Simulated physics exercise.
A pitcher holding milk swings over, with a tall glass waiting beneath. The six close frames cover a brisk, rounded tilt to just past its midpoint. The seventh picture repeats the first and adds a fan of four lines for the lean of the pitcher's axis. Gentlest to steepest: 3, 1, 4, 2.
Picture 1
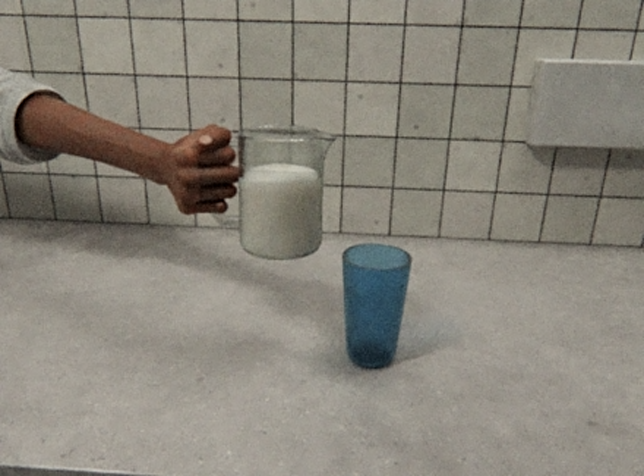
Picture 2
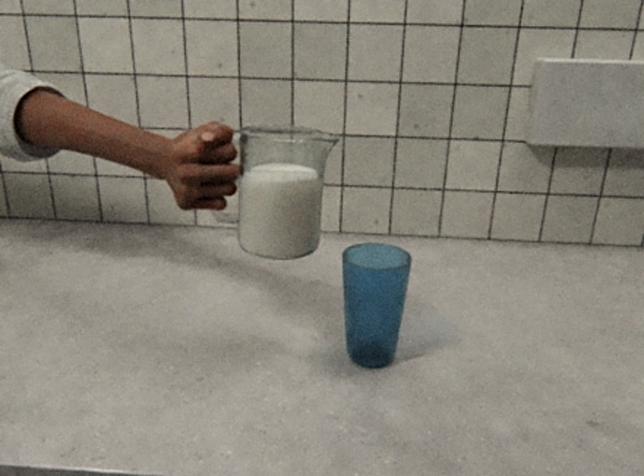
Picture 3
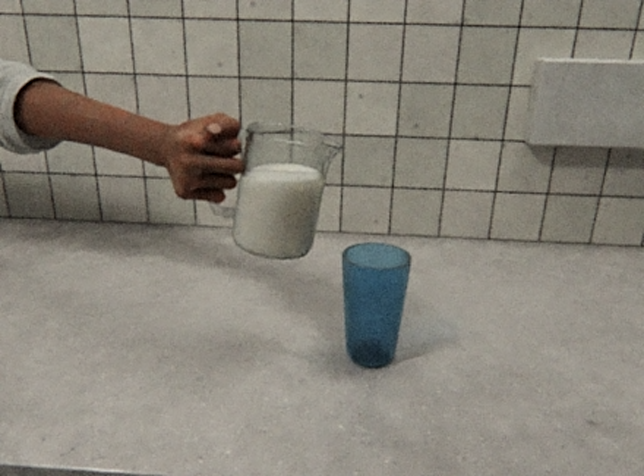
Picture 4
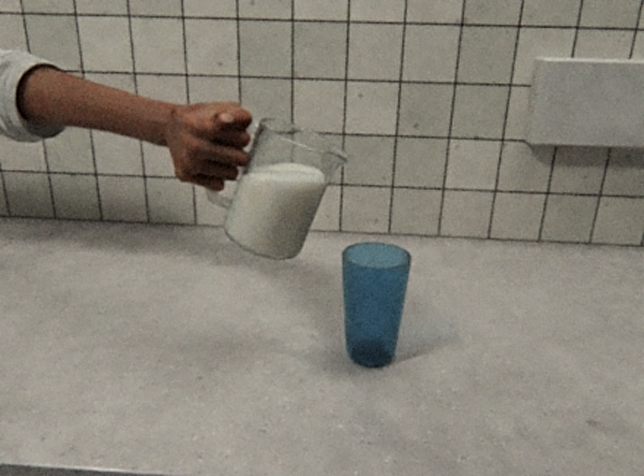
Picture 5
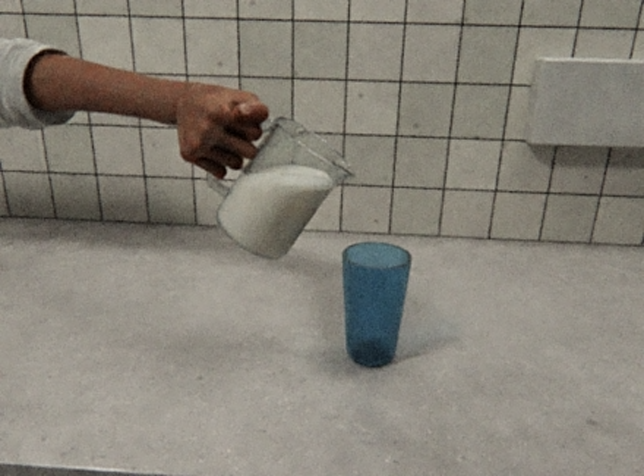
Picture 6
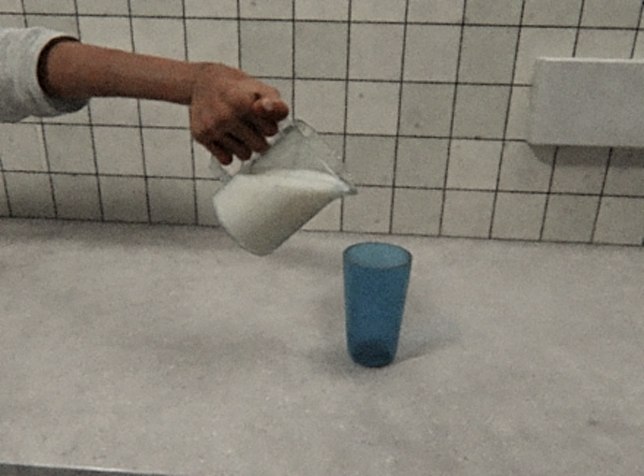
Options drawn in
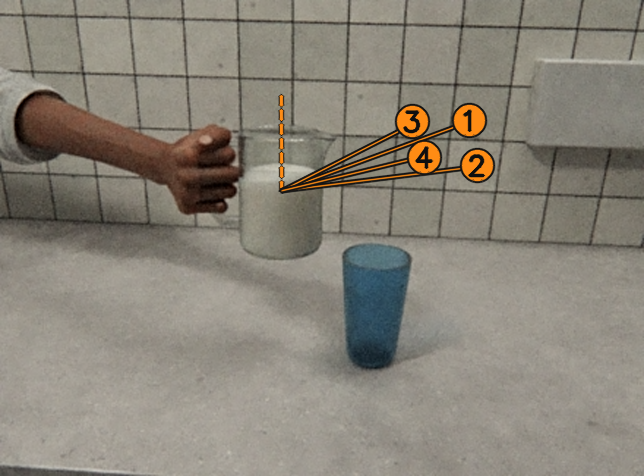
A hand tilts a glass pitcher of milk rightward above a tall blue glass.
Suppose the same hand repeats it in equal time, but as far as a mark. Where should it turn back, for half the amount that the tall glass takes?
Go for 4.
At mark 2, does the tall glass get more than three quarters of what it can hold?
No, less.
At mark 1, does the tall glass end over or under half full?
Under.
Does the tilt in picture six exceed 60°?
No, it does not.
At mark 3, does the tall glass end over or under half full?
Under half.
In orange, 1 at (453, 127); 2 at (460, 168); 3 at (398, 131); 4 at (408, 160).
If 1 is chosen, the tall glass ends with about 35 % of what it can hold.
If 2 is chosen, the tall glass ends with about 64 % of what it can hold.
If 3 is chosen, the tall glass ends with about 21 % of what it can hold.
If 4 is chosen, the tall glass ends with about 51 % of what it can hold.
